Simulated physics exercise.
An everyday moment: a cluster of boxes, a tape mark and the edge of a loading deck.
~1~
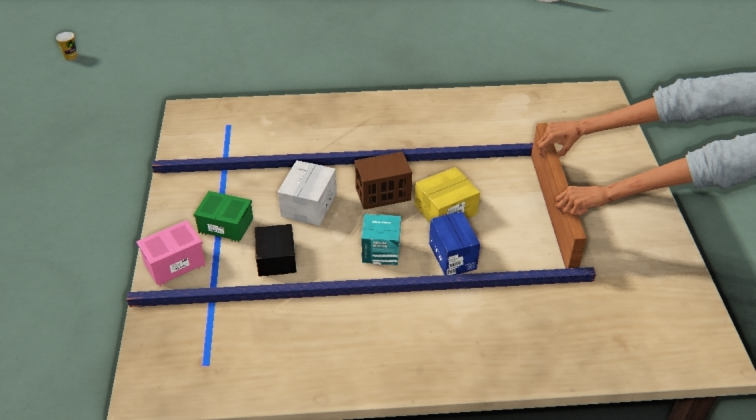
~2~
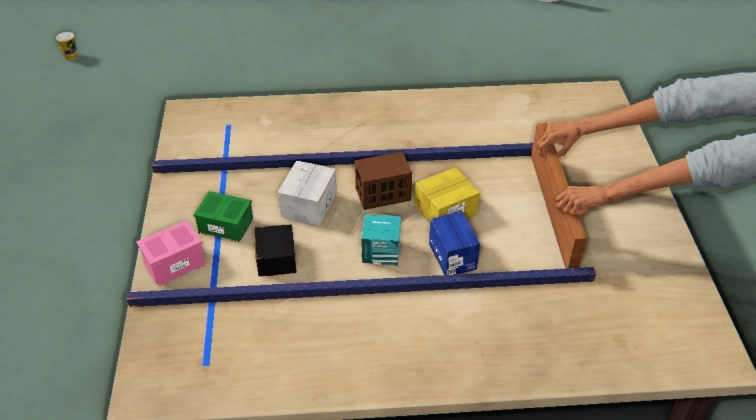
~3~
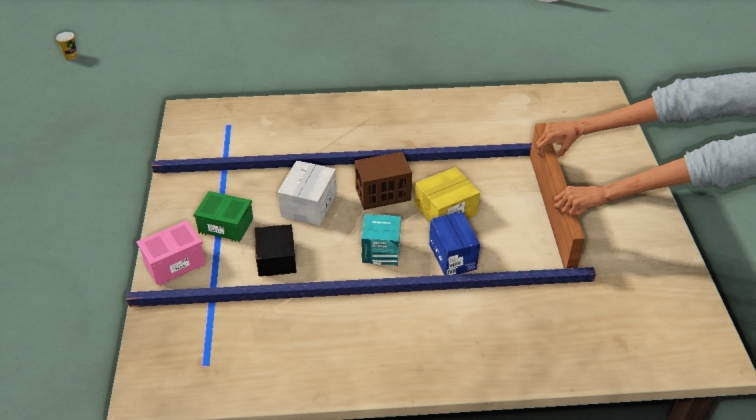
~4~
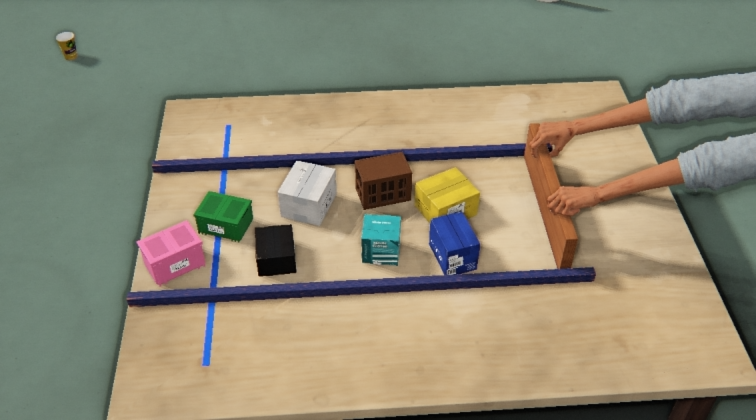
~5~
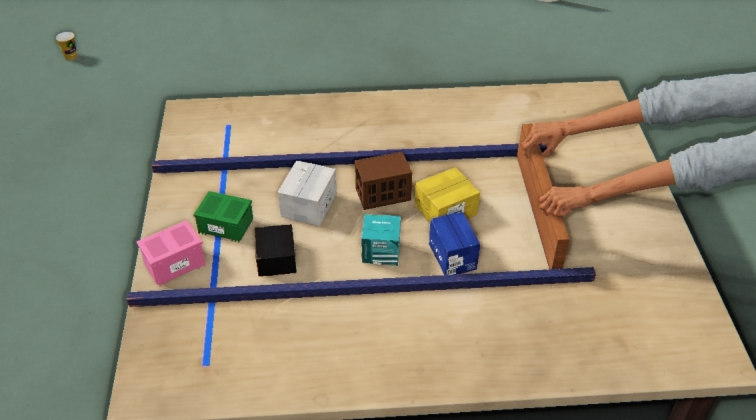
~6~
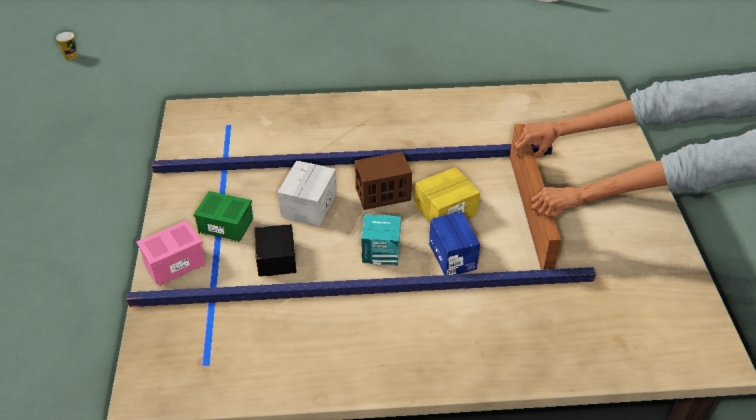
An orange-brown plank, held upright by two hands reaching in from the right, slides slowly a short way left across a pale wooden table seen from above at an angle. Between two dark rails, left to right, sit pink, green, black, white, teal, brown, yellow and blue boxes, with blue tape crossing near the left. The boxes and camera stay still, the plank not touching them.
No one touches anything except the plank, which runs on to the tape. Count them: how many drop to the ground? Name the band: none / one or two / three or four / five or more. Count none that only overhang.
Band: Three or four.
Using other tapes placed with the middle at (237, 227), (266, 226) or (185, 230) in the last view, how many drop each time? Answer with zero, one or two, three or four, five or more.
Going through the places as listed, I'd say one or two, then either one or two, then at least five.
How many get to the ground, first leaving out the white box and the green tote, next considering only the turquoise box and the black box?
Counts - first: 2, second: 1.
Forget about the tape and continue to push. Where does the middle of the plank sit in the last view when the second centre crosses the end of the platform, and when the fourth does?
(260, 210), then (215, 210).
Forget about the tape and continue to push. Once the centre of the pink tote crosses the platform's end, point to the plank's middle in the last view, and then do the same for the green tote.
Roughly (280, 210); roughly (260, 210).
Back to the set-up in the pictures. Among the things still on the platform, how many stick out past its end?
It would come to 1.
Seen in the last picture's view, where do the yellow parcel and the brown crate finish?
They come to rest around (194, 205) and (196, 174).
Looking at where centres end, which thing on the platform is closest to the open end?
The white box is the one.
Soon after, none off yet; pink tote at rest near (173, 254); green tote at rest near (225, 217); black box at rest near (275, 250).
By the end, the number that fall off is three or four; fallen, black box, green tote and pink tote.
